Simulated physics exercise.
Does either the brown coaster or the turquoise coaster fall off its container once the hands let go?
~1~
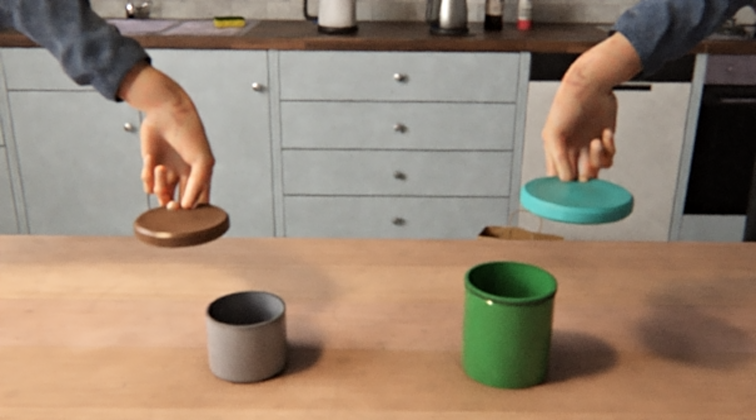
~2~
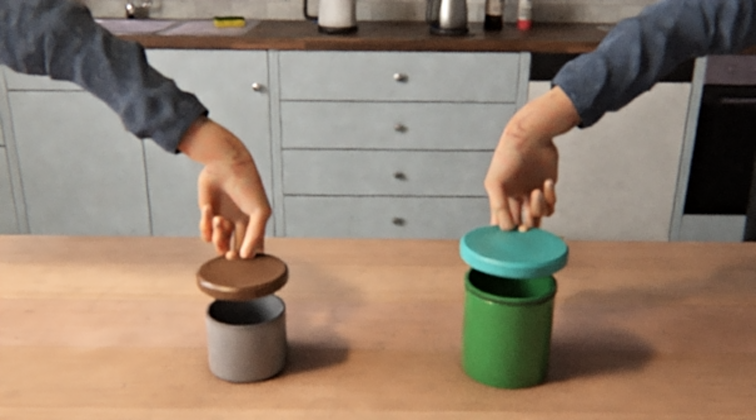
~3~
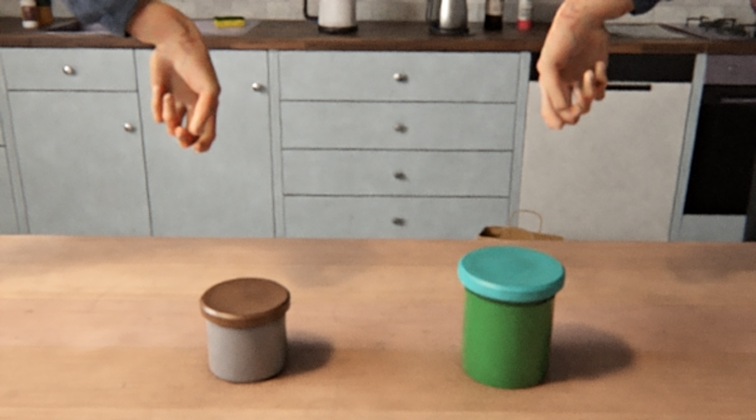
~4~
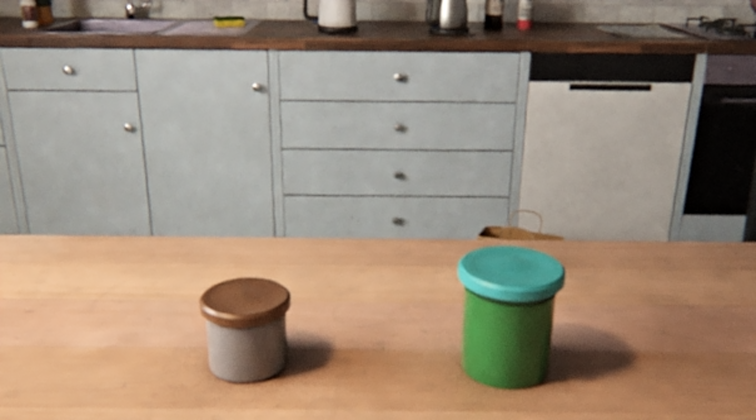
No, neither one falls. The brown coaster stays resting on the rim of the gray mug, and the turquoise coaster stays on the rim of the green jar.
